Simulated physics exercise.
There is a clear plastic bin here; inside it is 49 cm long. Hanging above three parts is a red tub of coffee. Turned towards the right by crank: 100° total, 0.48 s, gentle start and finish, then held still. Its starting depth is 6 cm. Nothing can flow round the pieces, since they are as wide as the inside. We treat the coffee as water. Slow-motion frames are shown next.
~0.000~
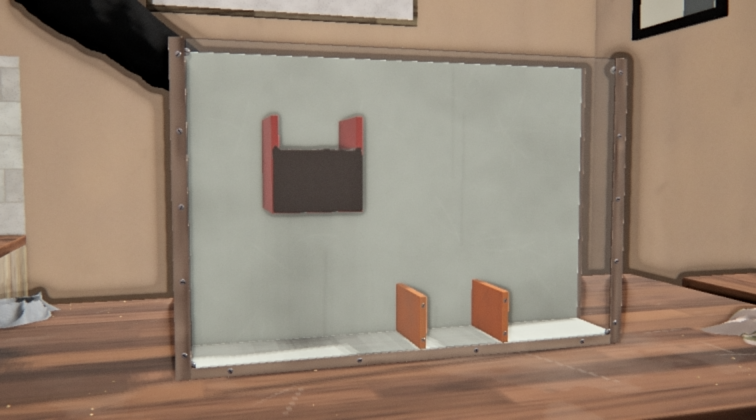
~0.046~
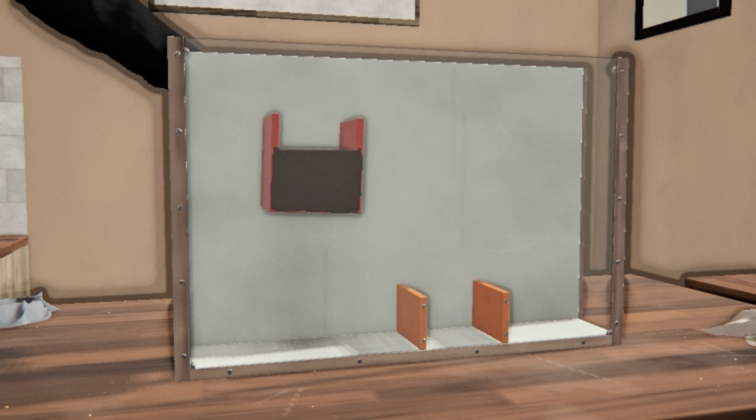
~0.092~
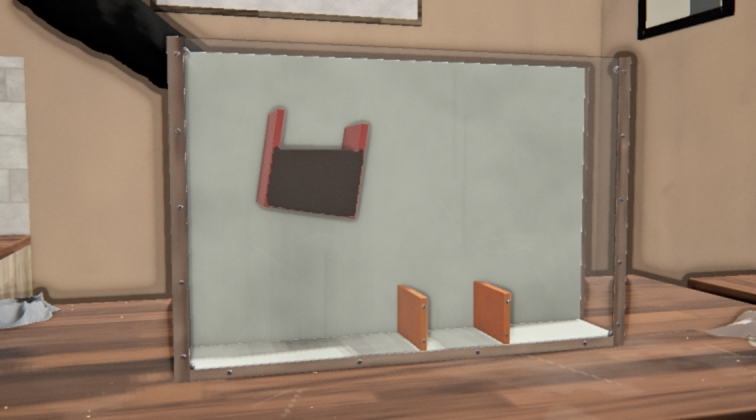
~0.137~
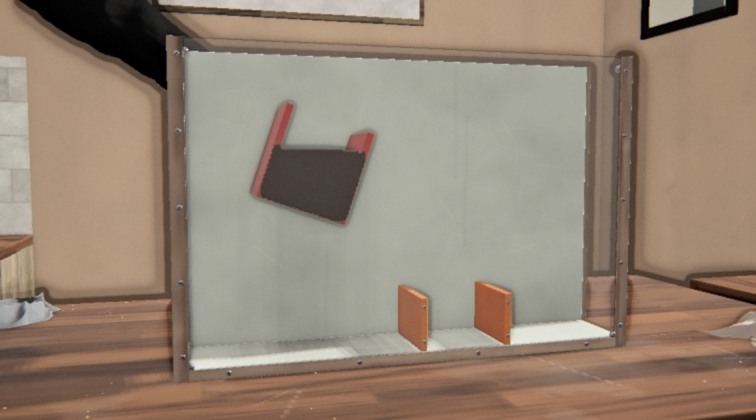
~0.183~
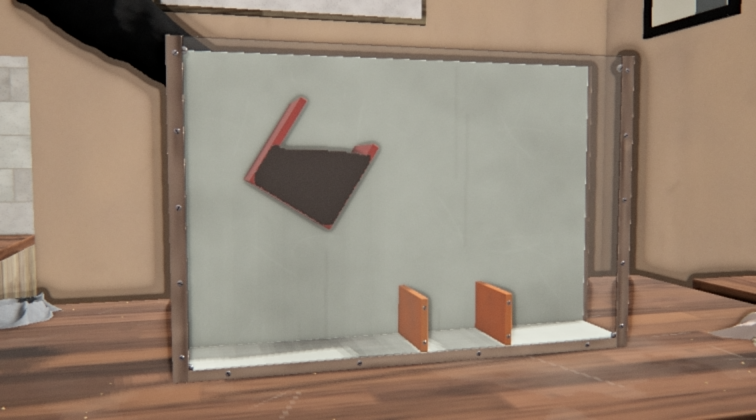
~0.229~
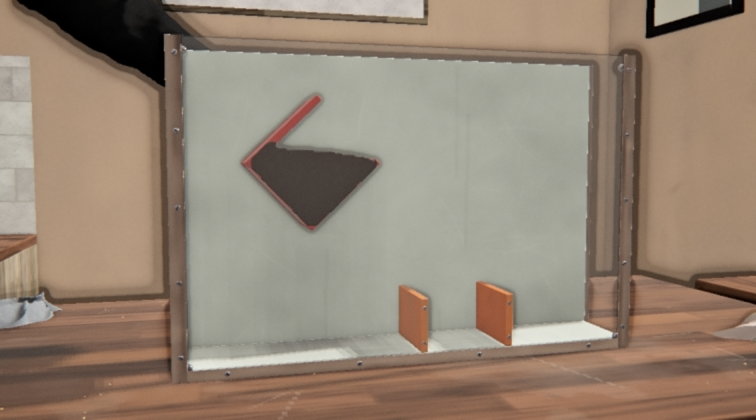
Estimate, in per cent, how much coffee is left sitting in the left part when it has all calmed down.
Around 60 percent of it.
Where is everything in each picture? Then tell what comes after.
The first frame shows turned 0° so far; the right rim is at (360, 118); the highest coffee is at (293, 151); divider tops at (423, 298) and (506, 293).
The second frame shows turned 2° so far; the right rim is at (361, 120); the highest coffee is at (341, 151).
The third frame shows turned 9° so far; the right rim is at (366, 125); the highest coffee is at (351, 151).
The fourth frame shows turned 19° so far; the right rim is at (371, 135); the highest coffee is at (332, 151).
The fifth frame shows turned 32° so far; the right rim is at (376, 147); the highest coffee is at (277, 151).
The sixth frame shows turned 46° so far; the right rim is at (377, 162); the highest coffee is at (285, 150).
Then, 0.40 s in, hardly anything has reached the bottom yet.
Then, 0.62 s in, 64 per cent is down, the largest part in the left part.
Then, 0.91 s in, 93 per cent is down, the largest part in the left part.
Finally, the split from left to right is 59, 39 and 2 per cent.
